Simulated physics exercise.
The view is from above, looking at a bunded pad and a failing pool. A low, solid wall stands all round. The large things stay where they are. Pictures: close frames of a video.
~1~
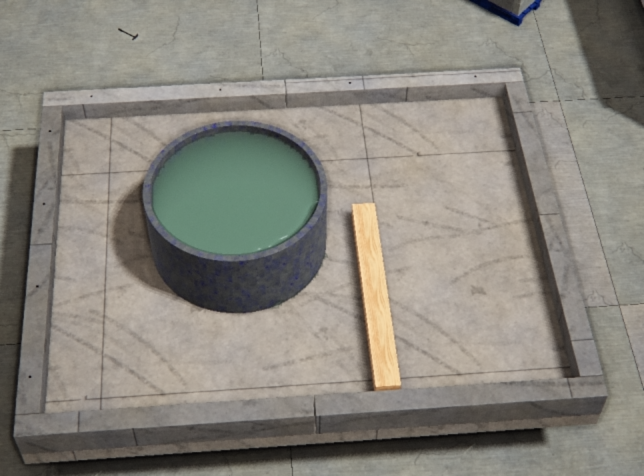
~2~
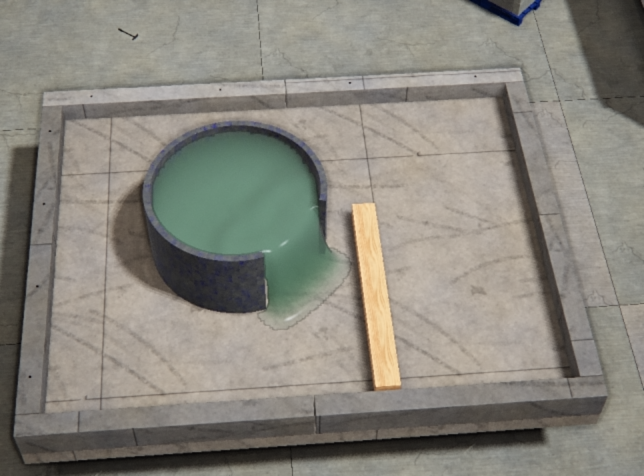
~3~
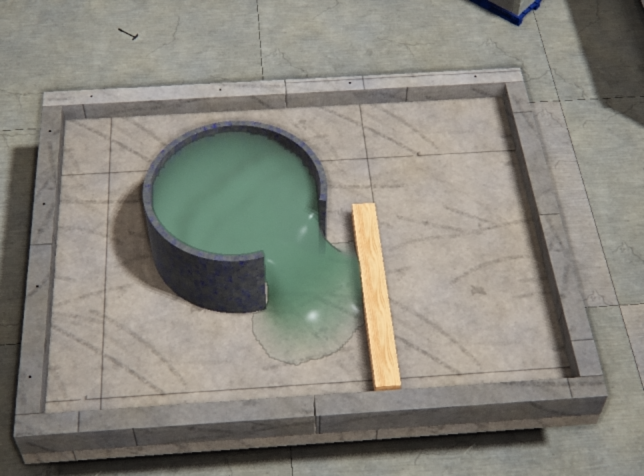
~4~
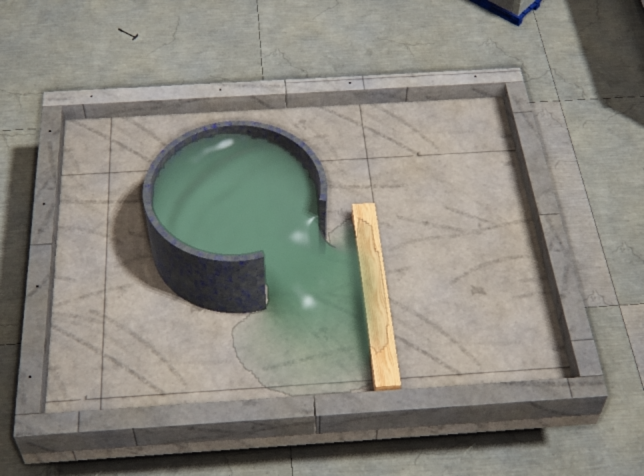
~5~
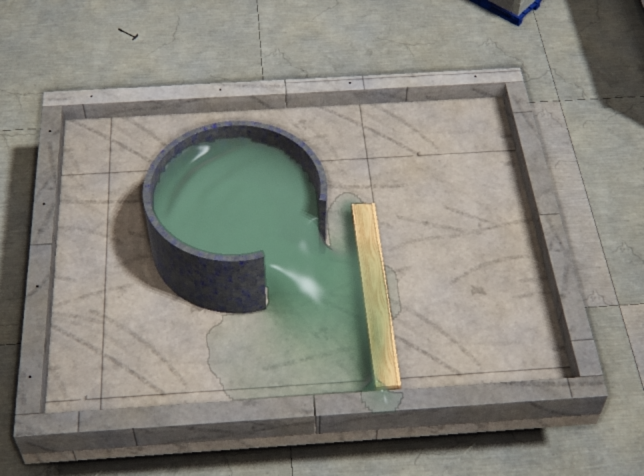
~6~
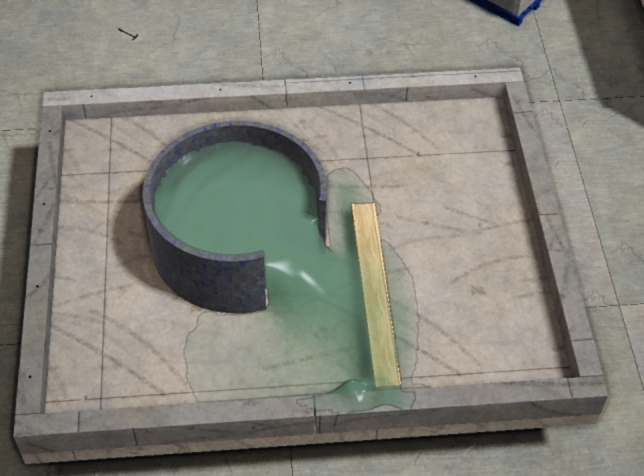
Round dark pool of green water opening at its lower right side, water pouring out, meeting a wooden plank and spreading around it.
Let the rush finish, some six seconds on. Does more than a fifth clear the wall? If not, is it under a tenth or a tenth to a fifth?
My read: A mid-range spill, from one tenth up to one fifth.
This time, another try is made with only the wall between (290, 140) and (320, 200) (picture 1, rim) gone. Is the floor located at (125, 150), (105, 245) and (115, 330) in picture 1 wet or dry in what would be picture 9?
First point bare, second point bare, third point bare.
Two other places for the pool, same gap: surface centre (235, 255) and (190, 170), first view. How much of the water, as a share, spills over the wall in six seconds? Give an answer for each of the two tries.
Log: 20 percent, 10 percent, in order.
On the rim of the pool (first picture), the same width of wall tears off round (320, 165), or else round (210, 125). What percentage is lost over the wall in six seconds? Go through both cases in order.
Note: Try one around 6 in a hundred, try two around 18.
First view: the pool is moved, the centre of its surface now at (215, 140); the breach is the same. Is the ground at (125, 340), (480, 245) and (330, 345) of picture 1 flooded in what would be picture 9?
Taking them in order: The first is spared, the second spared and the third submerged.
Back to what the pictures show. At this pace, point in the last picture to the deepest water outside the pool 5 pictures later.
Pointing at (302, 407).
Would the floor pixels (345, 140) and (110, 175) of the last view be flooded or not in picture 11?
The first point is swamped, the second spared.
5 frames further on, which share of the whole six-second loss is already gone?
About 35 per cent.
A moment on, water covers 30 % of the floor; the low wall has let 3 % over.
Next, water covers 35 % of the floor; the low wall has let 6 % over.
Then, water covers 60 % of the floor; the low wall has let 14 % over.
Later, water covers 75 % of the floor; the low wall has let 16 % over.
In the end, water covers 80 % of the floor; the low wall has let 16 % over.
